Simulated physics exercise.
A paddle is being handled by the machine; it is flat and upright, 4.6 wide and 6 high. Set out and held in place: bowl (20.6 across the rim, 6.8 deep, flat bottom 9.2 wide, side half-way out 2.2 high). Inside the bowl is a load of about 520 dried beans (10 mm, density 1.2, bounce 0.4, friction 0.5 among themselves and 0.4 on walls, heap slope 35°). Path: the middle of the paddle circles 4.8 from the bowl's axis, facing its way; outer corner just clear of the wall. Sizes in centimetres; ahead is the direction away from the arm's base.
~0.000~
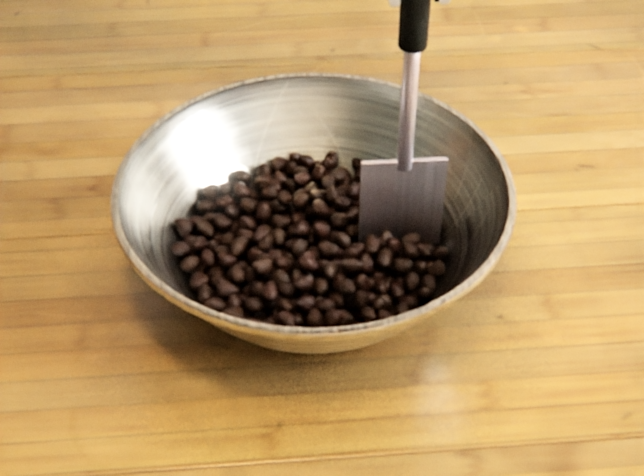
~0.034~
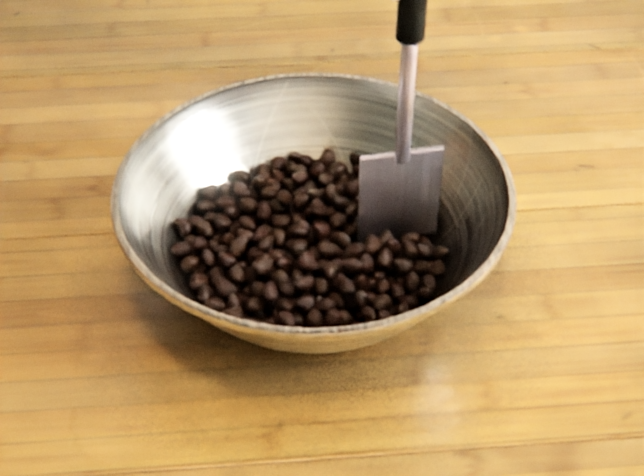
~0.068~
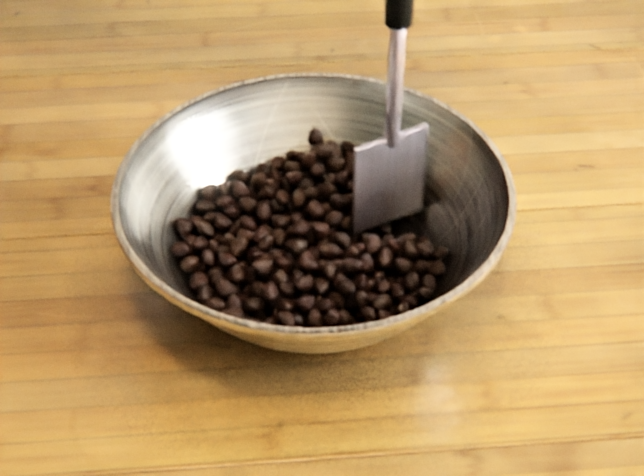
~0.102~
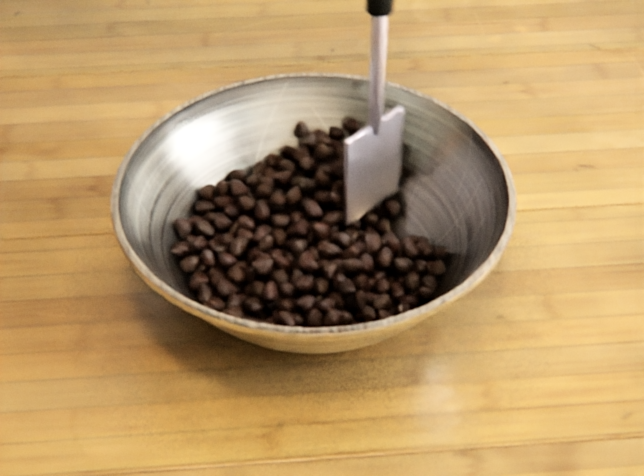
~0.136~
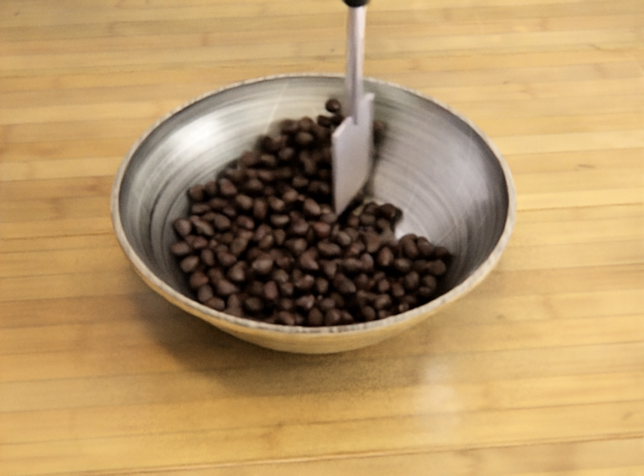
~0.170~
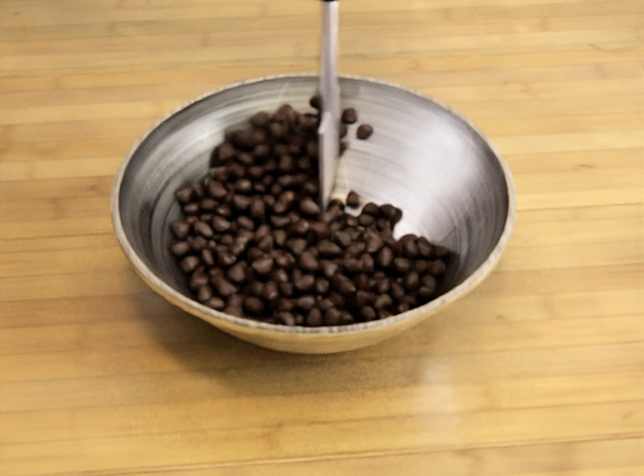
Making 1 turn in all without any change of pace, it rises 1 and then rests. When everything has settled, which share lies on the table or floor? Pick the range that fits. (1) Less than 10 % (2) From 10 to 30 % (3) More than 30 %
1.
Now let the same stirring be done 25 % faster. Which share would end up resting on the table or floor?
Then roughly 0 per cent.
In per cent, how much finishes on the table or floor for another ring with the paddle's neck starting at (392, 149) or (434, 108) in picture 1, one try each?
First try about 0 per cent, second try about 0 per cent.
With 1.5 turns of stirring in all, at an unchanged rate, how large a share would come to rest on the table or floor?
Roughly 0 percent would end up there.
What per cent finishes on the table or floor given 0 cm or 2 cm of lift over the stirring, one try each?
0 % and 0 %.
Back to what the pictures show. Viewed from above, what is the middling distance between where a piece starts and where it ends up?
Near 5 cm.
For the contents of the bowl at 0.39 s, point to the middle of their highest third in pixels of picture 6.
Centre estimate: Approx. (207, 255) px.
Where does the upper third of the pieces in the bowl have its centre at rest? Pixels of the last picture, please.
Near (377, 205).
By 0.39 s, 185° round, highest piece 8 above the table; 517 in the bowl, 4 in flight or on the tool.
By 0.61 s, 295° round, highest piece 9 above the table; 511 in the bowl, 8 on the table or floor, 2 in flight or on the tool.
By 0.91 s, 0° round, highest piece 6 above the table; 510 in the bowl, 11 on the table or floor.
By 1.61 s, 0° round, highest piece 6 above the table; 510 in the bowl, 11 on the table or floor.
Final count, 510 in the bowl, 11 on the table or floor. That is 2 % on the table or floor.
